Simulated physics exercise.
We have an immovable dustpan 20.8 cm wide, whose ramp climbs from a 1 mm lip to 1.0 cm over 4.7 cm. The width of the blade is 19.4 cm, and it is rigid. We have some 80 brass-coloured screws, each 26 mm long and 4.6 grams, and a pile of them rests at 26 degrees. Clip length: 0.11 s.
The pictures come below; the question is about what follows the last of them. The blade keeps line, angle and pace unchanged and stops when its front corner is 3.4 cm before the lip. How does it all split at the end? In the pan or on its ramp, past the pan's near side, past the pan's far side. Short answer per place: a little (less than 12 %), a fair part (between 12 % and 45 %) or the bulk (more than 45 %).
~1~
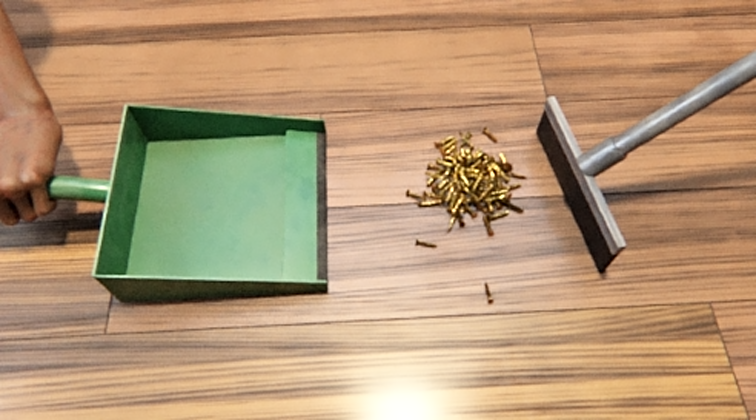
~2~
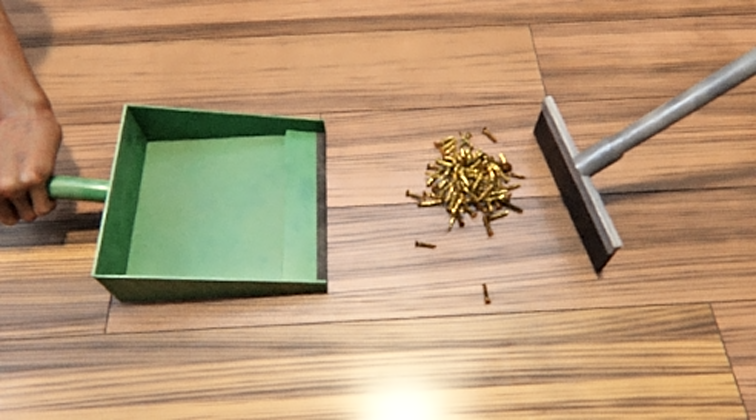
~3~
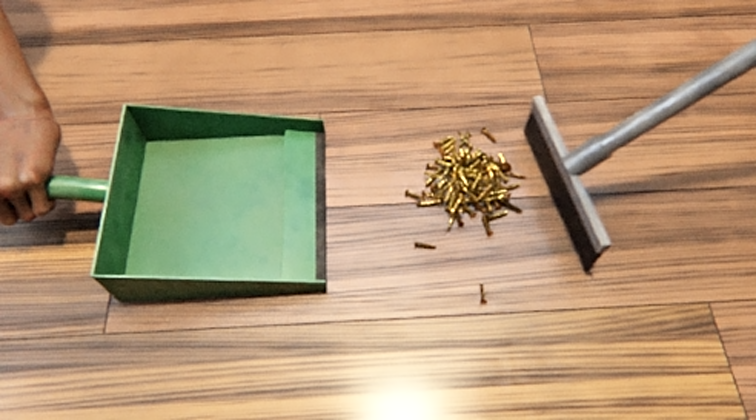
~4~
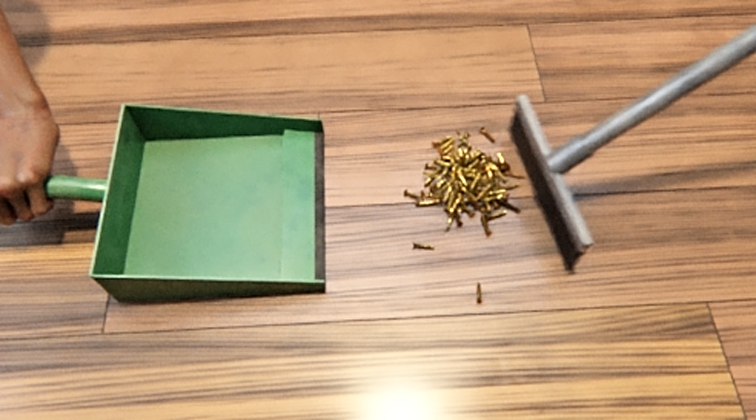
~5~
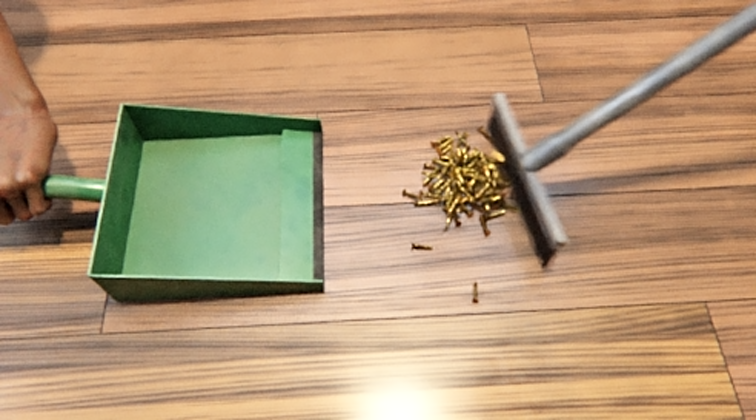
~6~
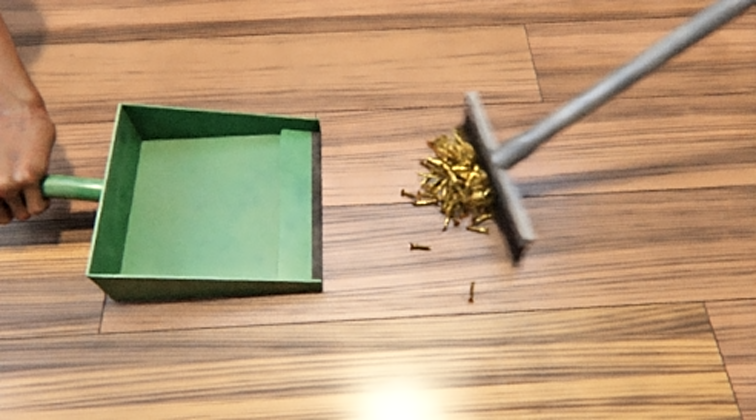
In the pan or on its ramp - the bulk, past the pan's near side - a little, past the pan's far side - a little.
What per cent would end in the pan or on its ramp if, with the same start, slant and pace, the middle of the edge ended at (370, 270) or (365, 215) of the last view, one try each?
I'd expect around 65 percent, then around 75 percent.
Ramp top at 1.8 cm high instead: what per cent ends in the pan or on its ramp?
Then around 60 percent, ramp counted.
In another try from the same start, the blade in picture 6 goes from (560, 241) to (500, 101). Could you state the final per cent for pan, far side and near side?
Final per cent - pan 40, far 10, near 0.
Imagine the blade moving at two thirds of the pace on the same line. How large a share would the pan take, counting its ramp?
Then around 45 per cent.
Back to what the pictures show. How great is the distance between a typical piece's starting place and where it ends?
Roughly 22 cm.
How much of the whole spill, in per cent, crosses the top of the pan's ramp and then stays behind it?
Near 45 per cent, I'd say.
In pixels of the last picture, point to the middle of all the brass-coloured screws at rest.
Somewhere around (275, 202) in the final frame.
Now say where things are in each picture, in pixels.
Blade from (617, 248) to (550, 106), moved 0.0 cm, 0 of the pieces shifted so far; middle of the pieces at (474, 185); pan at (214, 211), in the first frame.
Blade from (613, 248) to (546, 106), moved 0.3 cm, 0 of the pieces shifted so far; middle of the pieces at (474, 185), in the second frame.
Blade from (602, 247) to (536, 105), moved 1.4 cm, 1 of the pieces shifted so far; middle of the pieces at (473, 185), in the third frame.
Blade from (584, 246) to (521, 104), moved 3.1 cm, 1 of the pieces shifted so far; middle of the pieces at (472, 184), in the fourth frame.
Blade from (557, 243) to (498, 102), moved 5.5 cm, 7 of the pieces shifted so far; middle of the pieces at (470, 184), in the fifth frame.
Blade from (527, 241) to (471, 101), moved 8.4 cm, 65 of the pieces shifted so far; middle of the pieces at (461, 184); pan at (209, 211), in the sixth frame.
Then, 0.07 s after the last picture, middle of the blade 10 cm from the lip; 0 % over the lip, far side 0 %, near side 0 %.
Then, 0.12 s after the last picture, middle of the blade 6 cm from the lip; 0 % over the lip, far side 10 %, near side 0 %.
Then, 0.31 s after the last picture, middle of the blade 5 cm from the lip; 85 % over the lip, far side 10 %, near side 0 %.
In the end, pan 80 %, near side 0 %, far side 5 %, in front of the lip or behind the blade 10 %.
